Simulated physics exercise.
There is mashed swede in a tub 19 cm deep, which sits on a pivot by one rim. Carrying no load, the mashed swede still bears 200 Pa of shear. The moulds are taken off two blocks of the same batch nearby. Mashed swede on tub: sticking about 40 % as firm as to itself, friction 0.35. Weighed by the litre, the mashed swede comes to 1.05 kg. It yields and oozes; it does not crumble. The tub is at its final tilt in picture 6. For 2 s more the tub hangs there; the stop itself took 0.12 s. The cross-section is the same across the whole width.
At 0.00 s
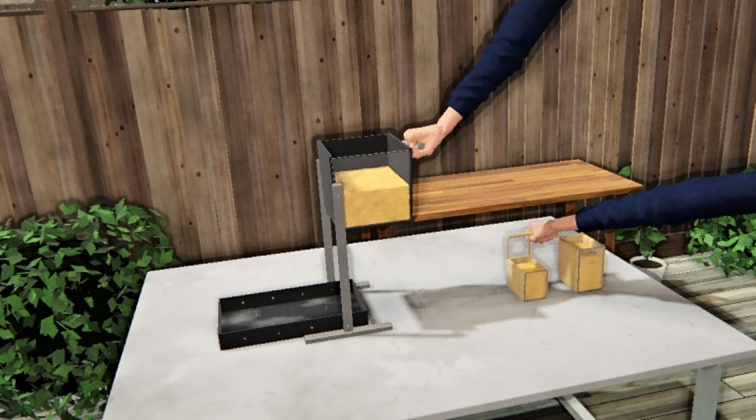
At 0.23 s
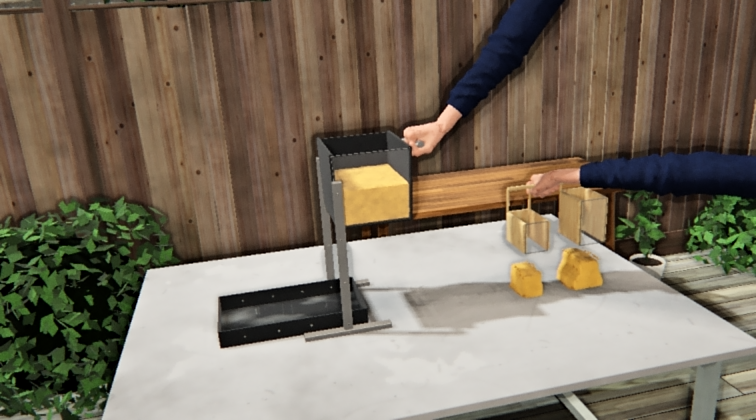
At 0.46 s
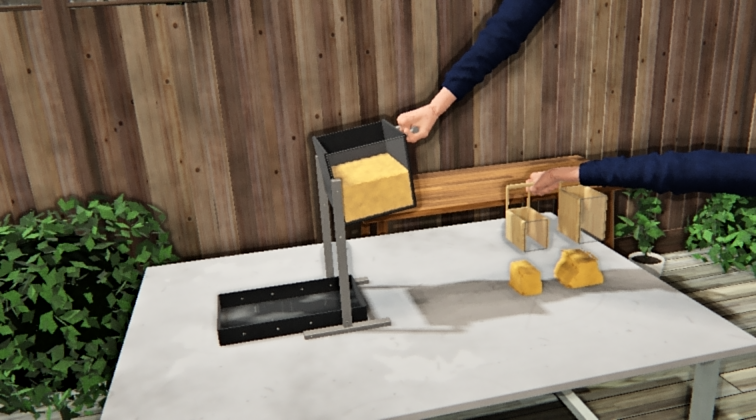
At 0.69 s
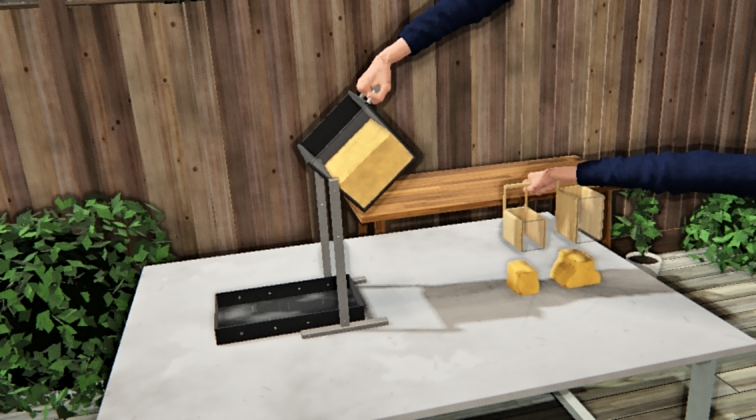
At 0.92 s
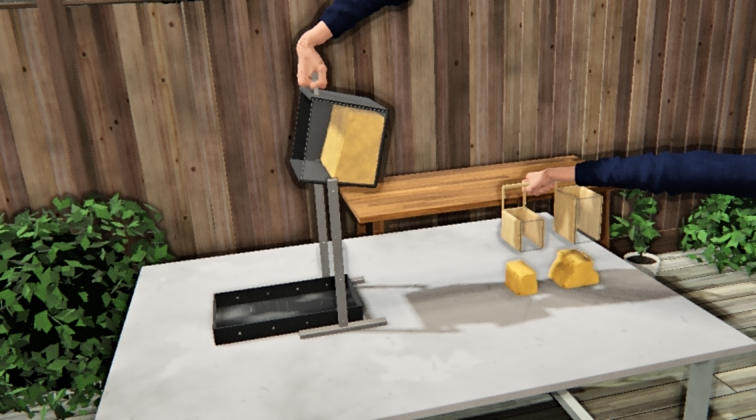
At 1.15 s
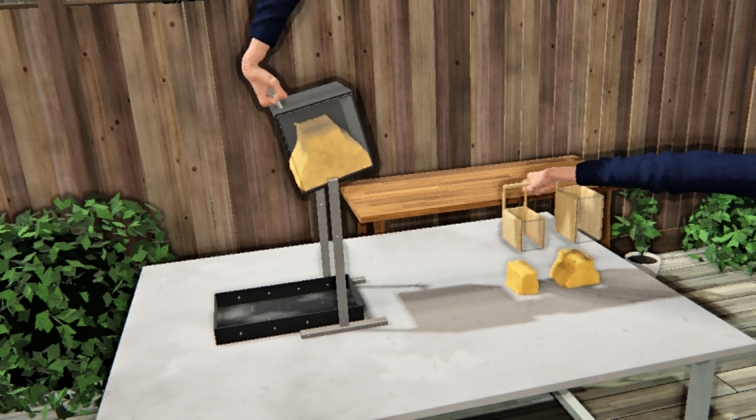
A hand lifted the moulds off two yellow mashed blocks, which sagged a little, while another hand swung a dark tub of the same mash over to the left until its open side faced downward.
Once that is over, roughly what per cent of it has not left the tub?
Around 0 percent.
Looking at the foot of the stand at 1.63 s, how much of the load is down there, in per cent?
About 55 %.
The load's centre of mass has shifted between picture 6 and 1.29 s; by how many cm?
About 7 cm.
After 1.29 s, the tub is at 104 degrees and holds 70 %.
After 1.46 s, the tub is at 104 degrees and holds 38 %.
After 1.63 s, the tub is at 104 degrees and holds 26 %.
After 1.80 s, the tub is at 104 degrees and holds 13 %.
After 3.15 s, at the end, the tub is at 104 degrees and holds 0 %.
